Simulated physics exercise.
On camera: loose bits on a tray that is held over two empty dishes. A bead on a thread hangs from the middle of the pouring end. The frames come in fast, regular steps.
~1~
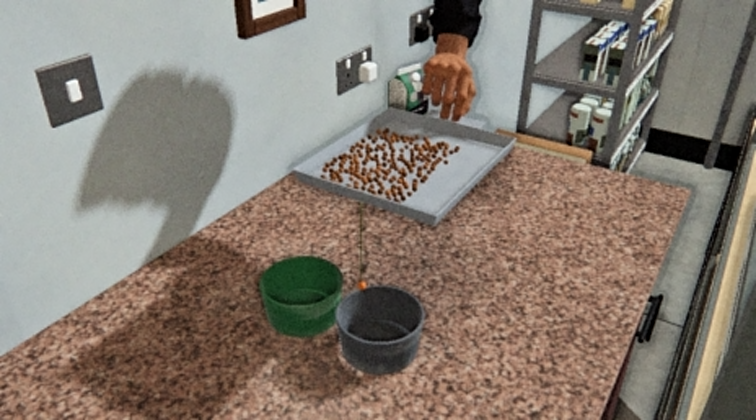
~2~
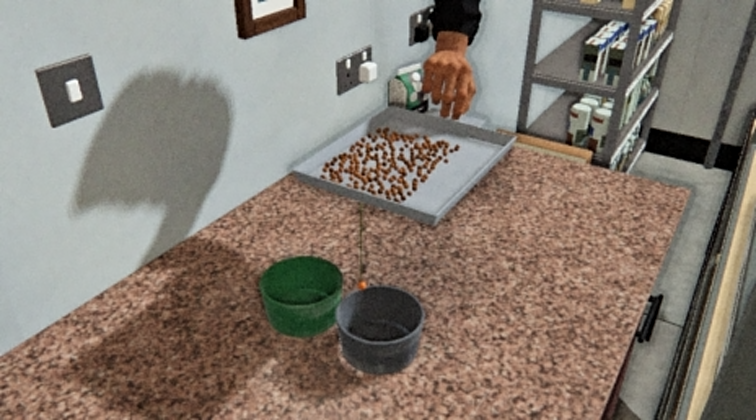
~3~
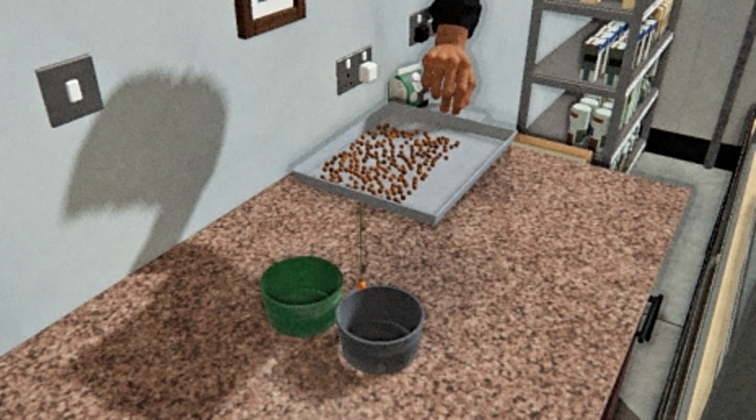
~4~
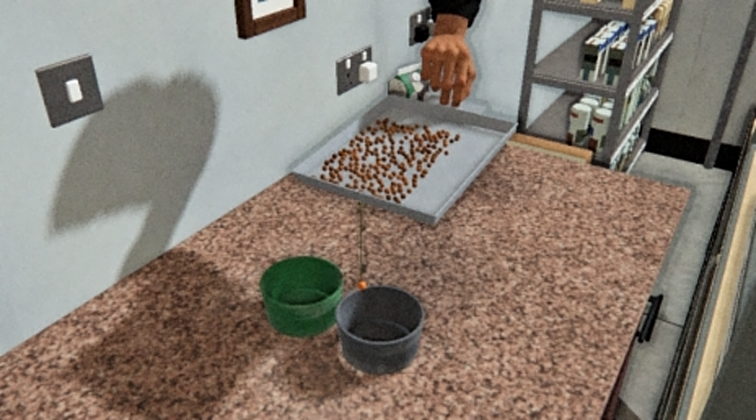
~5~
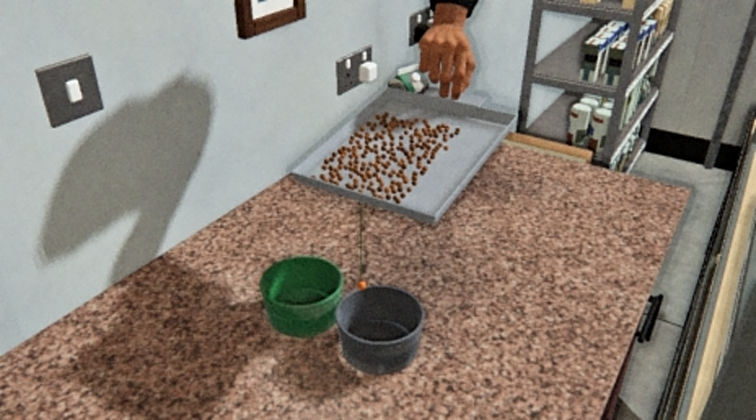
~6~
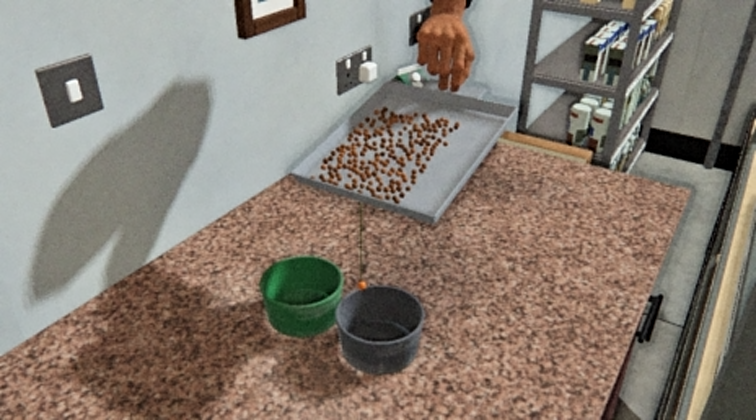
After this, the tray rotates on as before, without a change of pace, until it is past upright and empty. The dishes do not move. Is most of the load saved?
The two hold over half of the load.
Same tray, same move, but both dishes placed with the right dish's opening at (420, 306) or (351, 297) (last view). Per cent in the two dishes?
About 0 and 60 per cent.
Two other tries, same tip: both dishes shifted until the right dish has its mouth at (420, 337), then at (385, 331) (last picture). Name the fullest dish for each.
The first try: The left dish. The second: Left.
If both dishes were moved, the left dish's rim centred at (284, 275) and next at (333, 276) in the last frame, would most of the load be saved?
In turn: Over half; less than half.
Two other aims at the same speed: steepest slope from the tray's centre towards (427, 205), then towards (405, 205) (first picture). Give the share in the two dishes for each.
Roughly 30 per cent, and 50 per cent.
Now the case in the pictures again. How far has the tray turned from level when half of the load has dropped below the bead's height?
Roughly 90°.
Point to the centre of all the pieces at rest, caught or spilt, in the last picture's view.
Near (311, 319).
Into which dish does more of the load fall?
It is the dish on the left.
Just after the last frame, tray tipped steeply; almost all on the tray; just a few in the air.
A moment on, tray tipped right over; about a tenth on the tray; about a tenth in the right dish; roughly a third in the left dish; about a tenth outside both; roughly a quarter in the air.
Further on, tray tipped past a quarter turn; roughly a quarter in the right dish; roughly half in the left dish; roughly a quarter outside both.
When it is over, tray tipped past a quarter turn; roughly a quarter in the right dish; roughly half in the left dish; roughly a quarter outside both.
